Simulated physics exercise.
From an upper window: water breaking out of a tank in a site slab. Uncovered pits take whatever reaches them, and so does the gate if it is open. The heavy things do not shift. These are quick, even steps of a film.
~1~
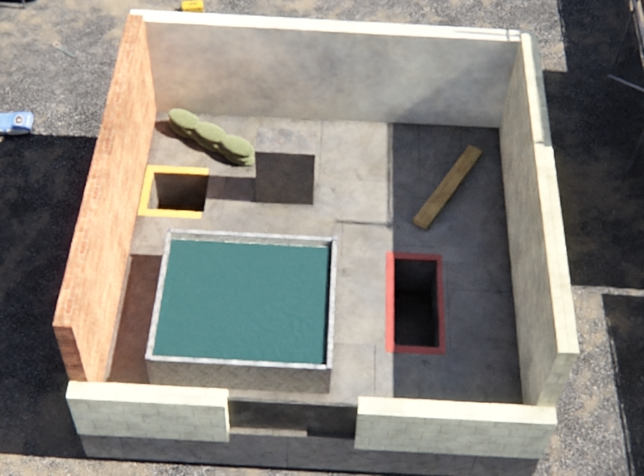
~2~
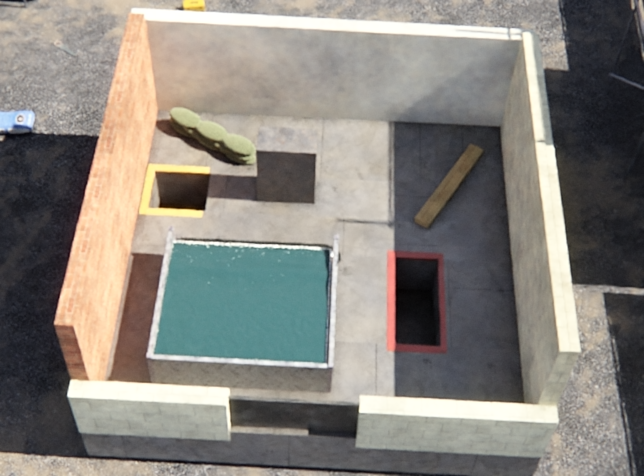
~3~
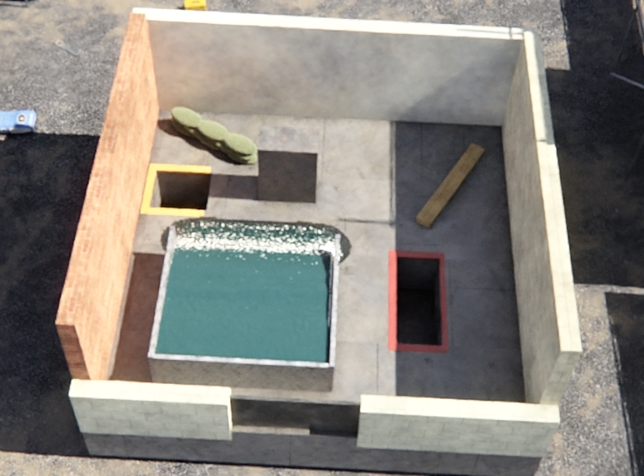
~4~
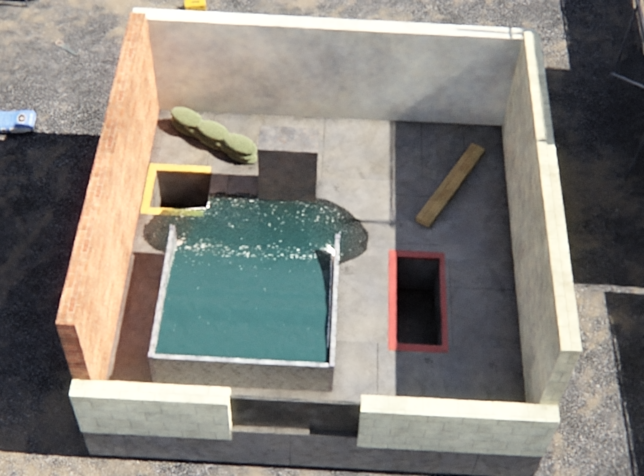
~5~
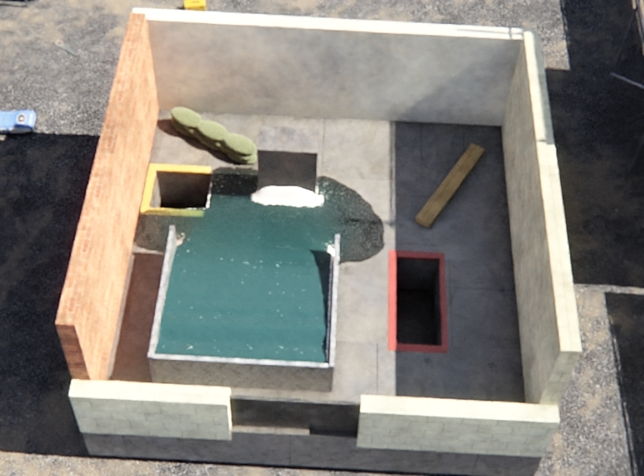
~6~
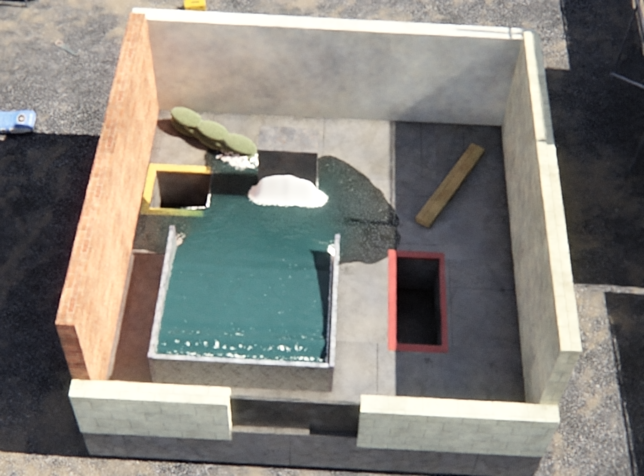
Green water breaks out of the tank's far side and spreads across the walled slab.
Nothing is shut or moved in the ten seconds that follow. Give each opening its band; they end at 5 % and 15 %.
In the end: The gate takes less than 5 %; the red pit takes between 5 and 15 %; the yellow pit takes more than 15 %.
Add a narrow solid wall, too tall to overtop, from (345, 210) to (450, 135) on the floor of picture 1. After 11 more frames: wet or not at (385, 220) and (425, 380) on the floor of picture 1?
In turn: Wet, dry.
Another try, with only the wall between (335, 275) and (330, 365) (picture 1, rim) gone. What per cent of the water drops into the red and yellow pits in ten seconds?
Parts in a hundred: Red 50, yellow 2.
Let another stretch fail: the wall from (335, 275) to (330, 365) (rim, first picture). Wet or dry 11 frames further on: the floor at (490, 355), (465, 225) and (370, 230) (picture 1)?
One after the other: Flooded, dry, not flooded.
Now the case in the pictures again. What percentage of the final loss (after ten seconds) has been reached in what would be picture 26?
About 50 per cent.
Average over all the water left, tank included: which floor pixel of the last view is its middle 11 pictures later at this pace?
Close to (270, 244).
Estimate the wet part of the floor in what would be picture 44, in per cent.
I make it 80 per cent.
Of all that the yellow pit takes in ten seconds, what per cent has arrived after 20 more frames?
Close to 60 %.
A moment on, water covers 35 % of the floor; the gate 0 %, the red pit 0 %, the yellow pit 7 %.
Next, water covers 50 % of the floor; the gate 0 %, the red pit 0 %, the yellow pit 17 %.
Then, water covers 60 % of the floor; the gate 0 %, the red pit 0 %, the yellow pit 30 %.
Later, water covers 80 % of the floor; the gate 0 %, the red pit 3 %, the yellow pit 41 %.
In the end, water covers 95 % of the floor; the gate 0 %, the red pit 8 %, the yellow pit 51 %.
